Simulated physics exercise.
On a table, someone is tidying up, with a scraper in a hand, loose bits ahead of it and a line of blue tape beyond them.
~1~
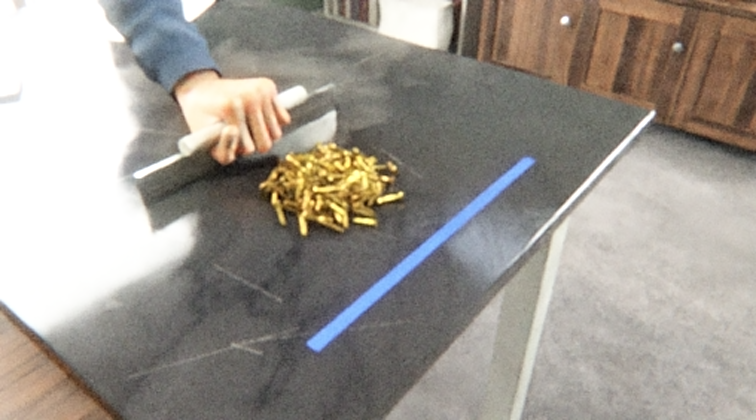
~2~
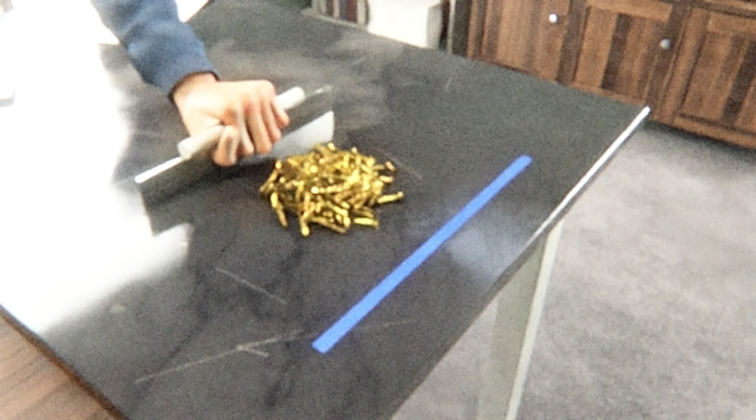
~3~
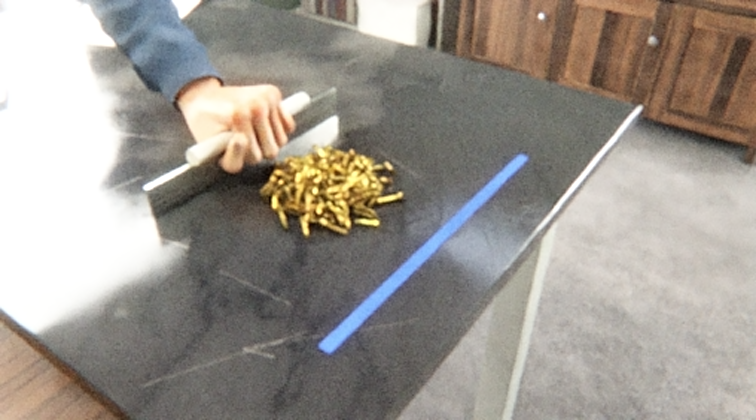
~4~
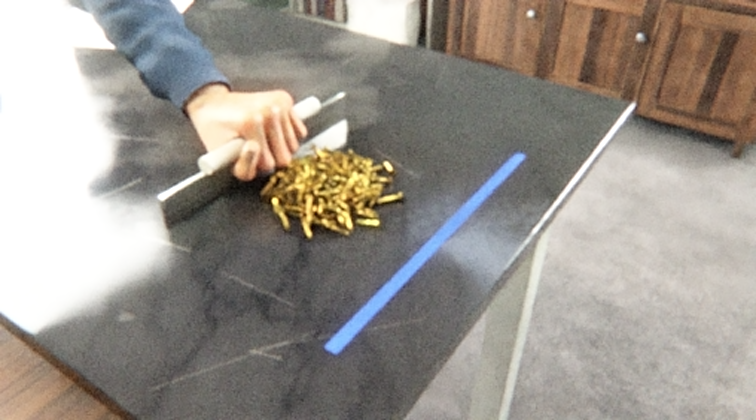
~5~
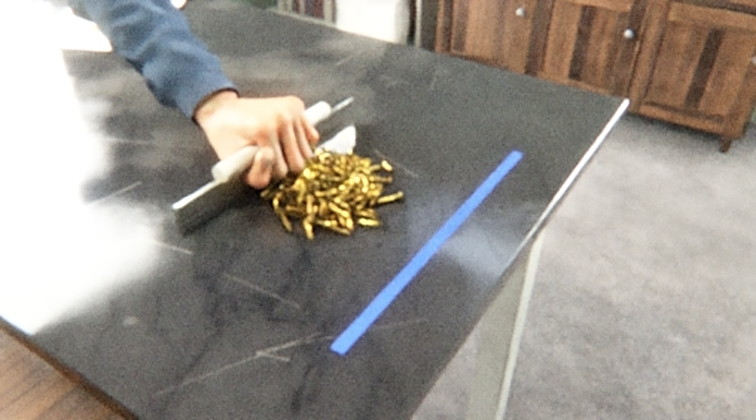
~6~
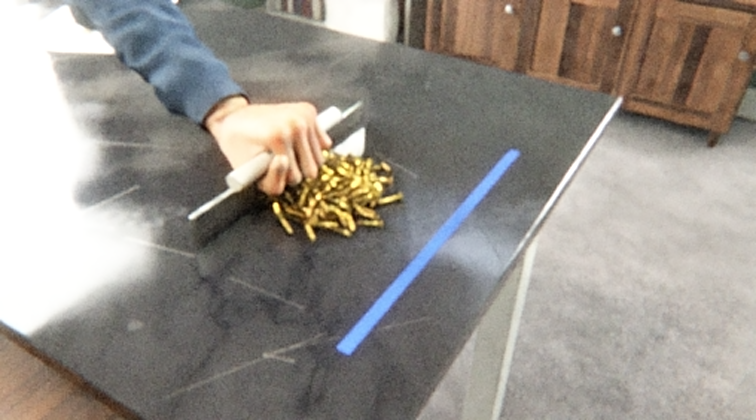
On a dark, scratched tabletop, a hand slid a scraper a short way toward a heap of small brass-coloured pieces and nudged some of them along, while a strip of blue tape lay beyond.
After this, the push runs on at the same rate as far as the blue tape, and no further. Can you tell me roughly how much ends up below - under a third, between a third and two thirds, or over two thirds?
Roughly under a third ends up below.
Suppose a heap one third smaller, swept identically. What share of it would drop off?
I'd put it at around 10 per cent.
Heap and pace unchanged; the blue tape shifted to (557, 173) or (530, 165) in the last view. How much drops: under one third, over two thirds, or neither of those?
Over two thirds, then between a third and two thirds.
Just after the last frame, scraper still moving, near (367, 178); heap all on the table, its front near (449, 228).
A moment on, scraper stopped at the blue tape; heap about a tenth over the edge.
Further on, scraper stopped at the blue tape; heap roughly a quarter over the edge.
When it is over, scraper stopped at the blue tape; heap roughly a quarter over the edge.
